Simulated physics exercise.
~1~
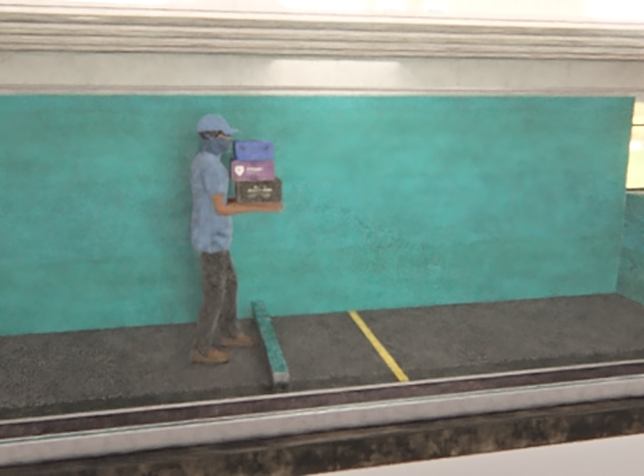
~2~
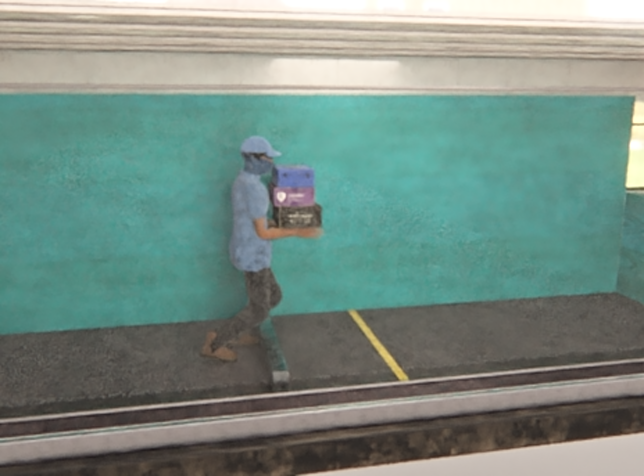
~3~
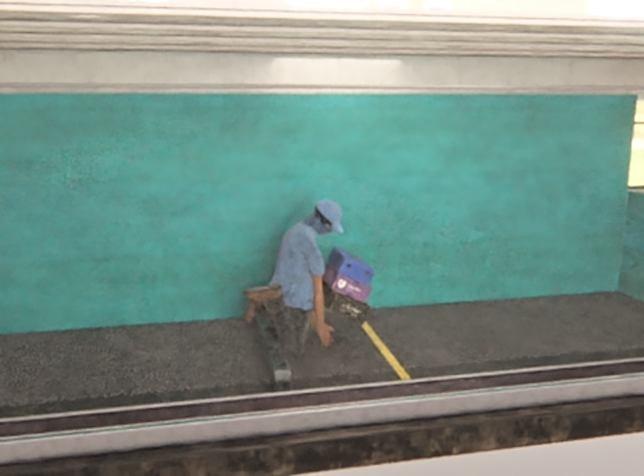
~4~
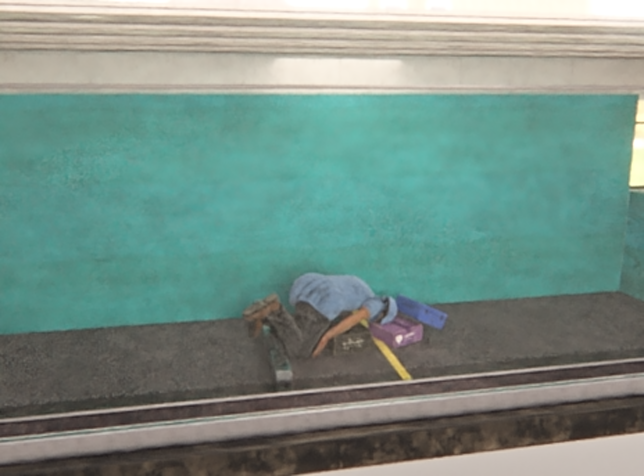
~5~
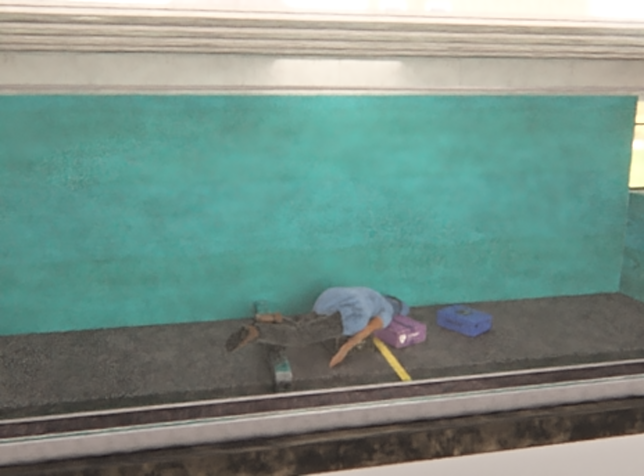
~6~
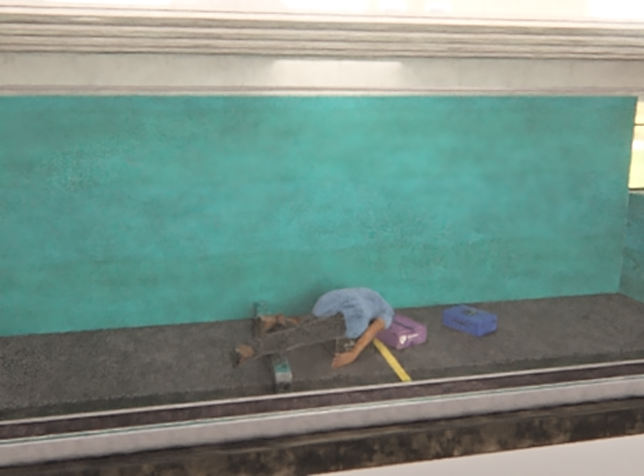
We see a person in a blue cap carry three stacked boxes rightward against a teal wall, reach a low rail and fall forward, spilling them. The person ends face down, the black box short of the yellow line, the purple and blue ones beyond it.
